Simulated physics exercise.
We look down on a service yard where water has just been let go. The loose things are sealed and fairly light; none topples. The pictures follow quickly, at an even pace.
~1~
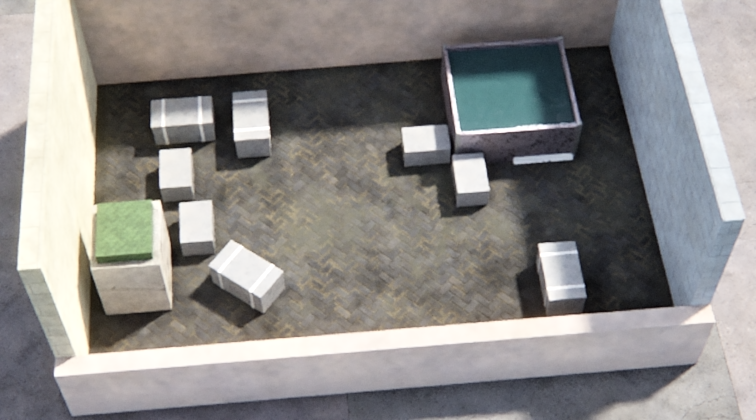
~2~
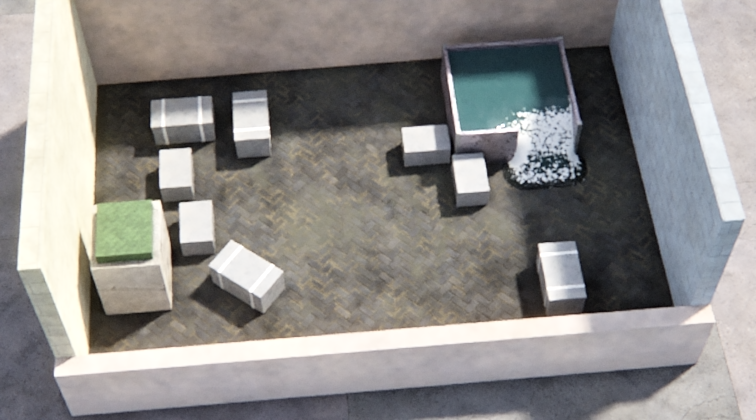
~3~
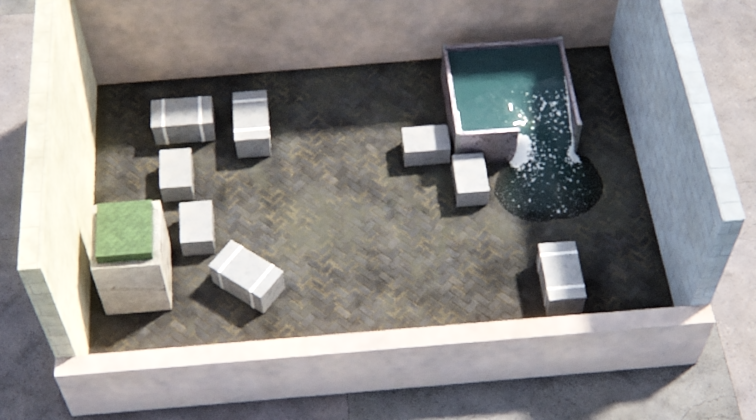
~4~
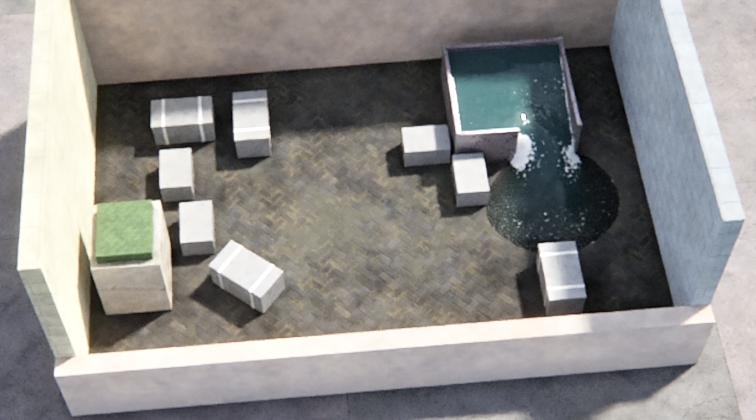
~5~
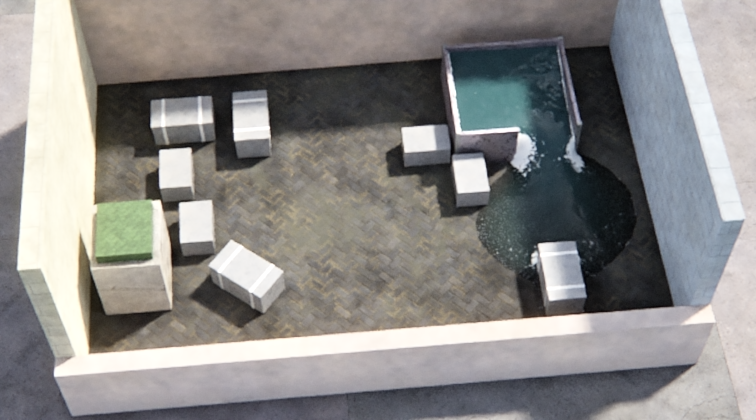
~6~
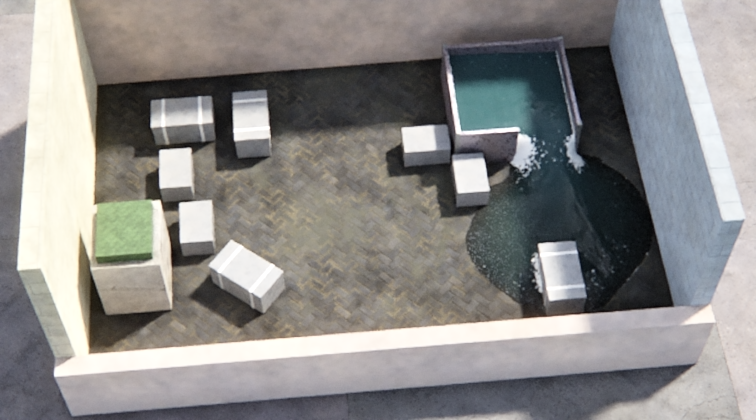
We see a walled yard with pale boxes scattered about as water bursts from a raised tank at the upper right, spreads across the dark paving and surrounds the nearest box on the right, while the boxes stay still.
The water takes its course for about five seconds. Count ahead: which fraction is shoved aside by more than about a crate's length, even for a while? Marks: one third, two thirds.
It is less than a third.
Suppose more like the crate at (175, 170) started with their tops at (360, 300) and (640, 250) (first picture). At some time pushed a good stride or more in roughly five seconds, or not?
In that order: Moved that far, moved that far.
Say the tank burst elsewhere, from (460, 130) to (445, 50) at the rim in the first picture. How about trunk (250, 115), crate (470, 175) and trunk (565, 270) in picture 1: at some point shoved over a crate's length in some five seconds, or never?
In that order: That far or more, not that far, under that.
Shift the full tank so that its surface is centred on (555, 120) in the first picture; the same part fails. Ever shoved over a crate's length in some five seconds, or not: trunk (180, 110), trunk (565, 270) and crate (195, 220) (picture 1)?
One after the other: Less than that, moved that far, never so far.
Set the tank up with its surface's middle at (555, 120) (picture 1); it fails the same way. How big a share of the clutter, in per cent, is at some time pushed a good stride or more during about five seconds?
Close to 20 %.
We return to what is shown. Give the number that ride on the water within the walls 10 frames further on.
0 of them.
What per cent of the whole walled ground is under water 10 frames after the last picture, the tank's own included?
Some 35 per cent.
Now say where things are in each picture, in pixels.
The first picture shows a trunk at (563, 270) rests on the ground; a crate at (196, 221) rests on the ground; 0 of 8 have shifted.
The second picture shows a trunk at (563, 270), on the bottom; a crate at (196, 221), on the bottom; 0 of 8 have shifted.
The third picture shows a trunk at (563, 270), on the bottom; a crate at (196, 221), on the bottom; 0 of 8 have shifted.
The fourth picture shows a trunk at (563, 270), on the bottom; a crate at (196, 221) rests on the ground; 0 of 8 have shifted.
The fifth picture shows a trunk at (563, 270), on the bottom; a crate at (196, 221) rests on the ground; 0 of 8 have shifted.
The sixth picture shows a trunk at (563, 270), on the bottom; a crate at (196, 221), on the bottom; 0 of 8 have shifted.
A moment on, 0 of 8 are well off their spots; 0 afloat.
Next, 0 of 8 are well off their spots; 0 afloat.
Later, 1 of 8 are well off their spots; 1 afloat.
In the end, 1 of 8 are well off their spots, and 1 have been at some point; 0 afloat.
